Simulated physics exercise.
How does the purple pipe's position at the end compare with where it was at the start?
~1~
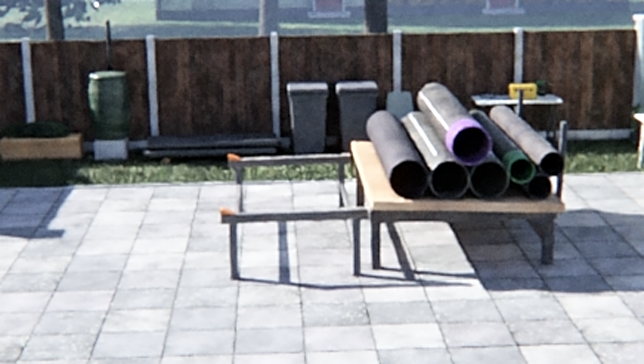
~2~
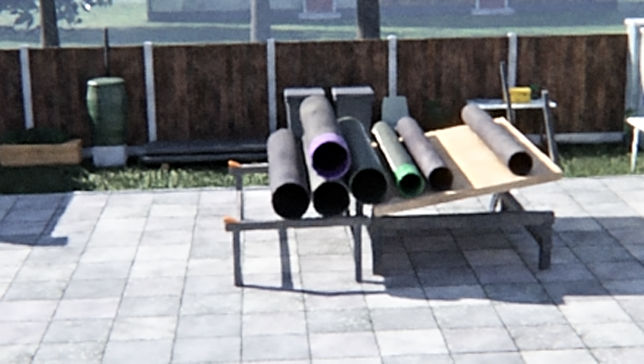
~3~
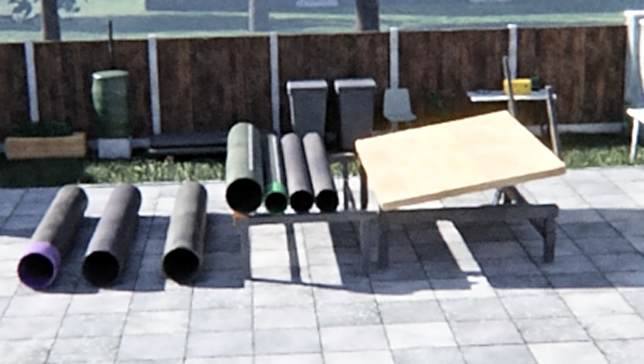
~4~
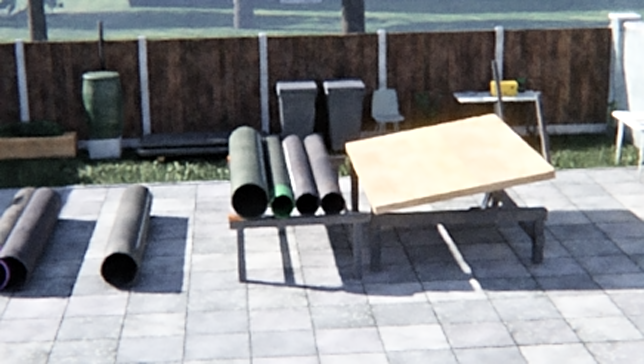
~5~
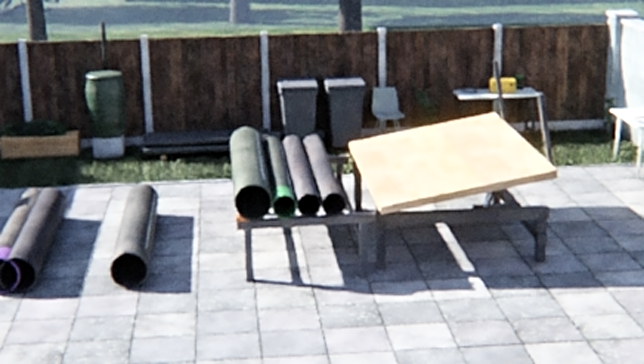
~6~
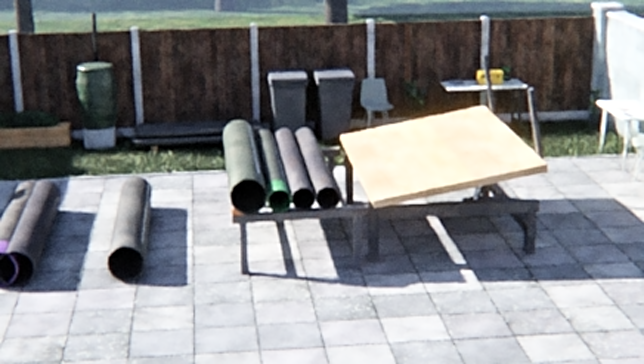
At the start it rests on top of the other pipes on the wooden deck, right of centre. By the end it lies on the paving at the far left, beyond the rack.
